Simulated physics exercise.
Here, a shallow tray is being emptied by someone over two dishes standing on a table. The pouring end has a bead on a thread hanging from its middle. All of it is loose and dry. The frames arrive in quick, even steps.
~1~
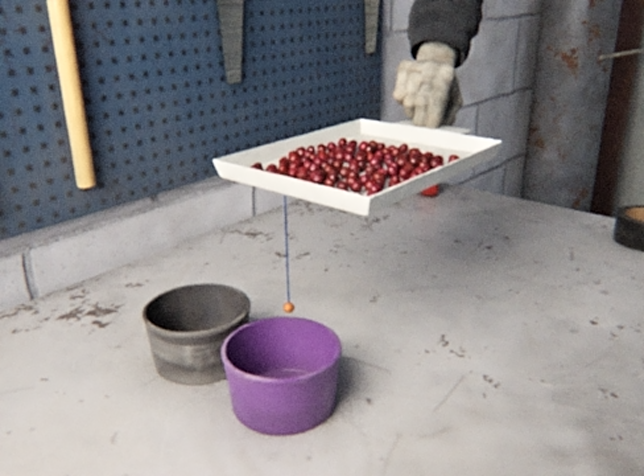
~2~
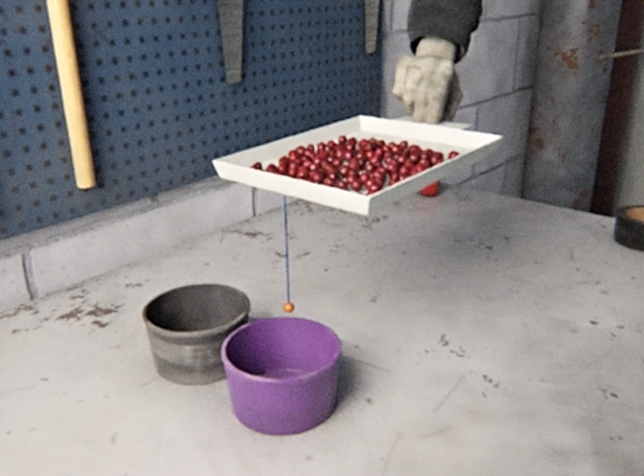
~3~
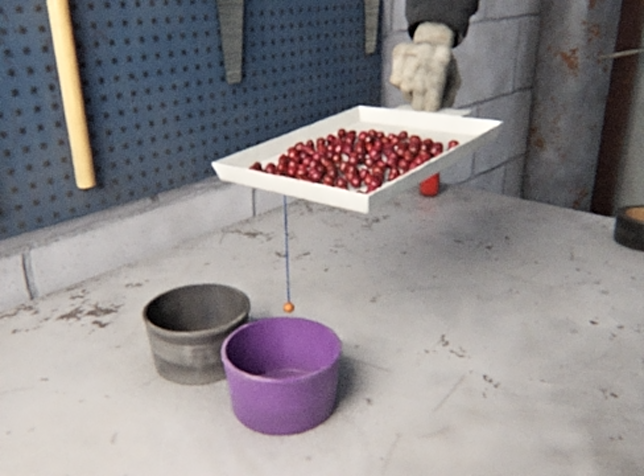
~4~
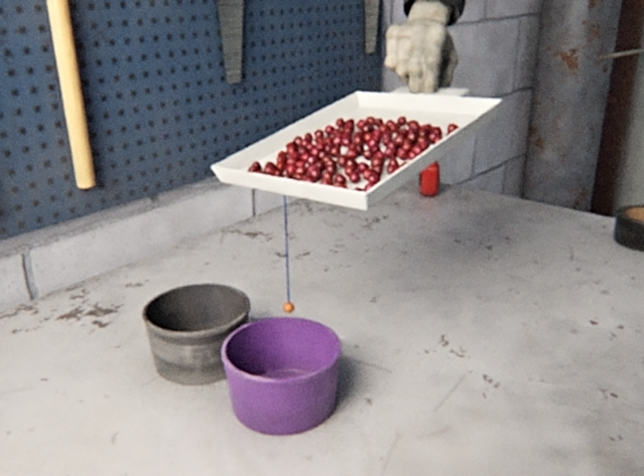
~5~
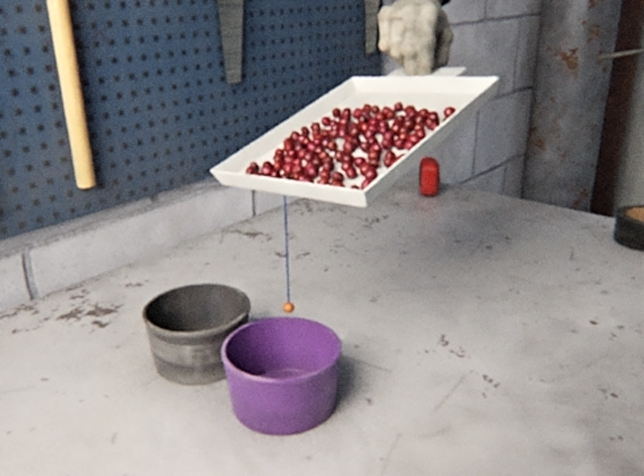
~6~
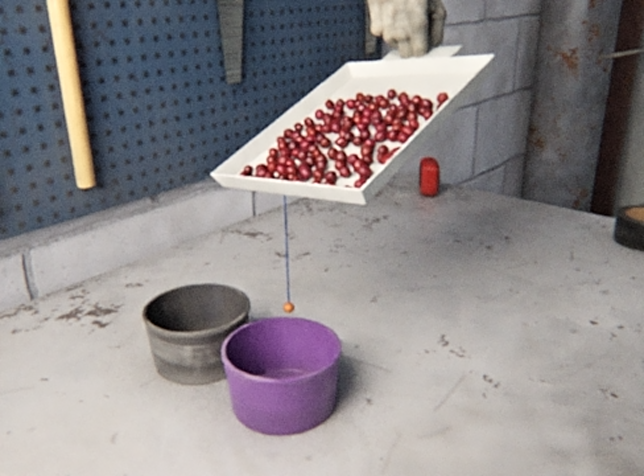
White tray of dark red dried cherries tilting as a gloved hand raises its far end above grey and purple dishes.
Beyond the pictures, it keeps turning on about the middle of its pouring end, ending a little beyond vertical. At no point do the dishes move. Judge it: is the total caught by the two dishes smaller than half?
No.
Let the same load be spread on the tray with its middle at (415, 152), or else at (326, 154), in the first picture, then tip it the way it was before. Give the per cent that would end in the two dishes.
First case around 80 %, second case around 90 %.
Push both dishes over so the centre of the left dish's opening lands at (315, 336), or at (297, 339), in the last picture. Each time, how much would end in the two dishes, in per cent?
In order, 0 % and 10 %.
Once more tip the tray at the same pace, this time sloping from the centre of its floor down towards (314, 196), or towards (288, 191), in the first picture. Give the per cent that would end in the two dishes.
I'd put it at some 50 % and then some 70 %.
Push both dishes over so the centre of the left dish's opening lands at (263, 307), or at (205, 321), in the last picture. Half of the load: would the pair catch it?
A minority, then a majority.
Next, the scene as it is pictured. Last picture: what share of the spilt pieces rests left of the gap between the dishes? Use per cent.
I'd say some 90 in a hundred.
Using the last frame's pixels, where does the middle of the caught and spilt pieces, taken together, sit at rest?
Close to (209, 354), more or less.
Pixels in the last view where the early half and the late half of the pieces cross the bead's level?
Roughly at (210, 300) first, and then at (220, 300).
Shortly afterwards, tray tipped steeply; the whole lot on the tray.
Next, tray tipped past a quarter turn; a little on the tray; a little in the right dish; near half in the left dish; a little outside both; near a quarter in the air.
Some moments later, tray tipped past a quarter turn; near a quarter in the right dish; near two thirds in the left dish; a little outside both.
In the end, tray tipped past a quarter turn; near a quarter in the right dish; near two thirds in the left dish; a little outside both.
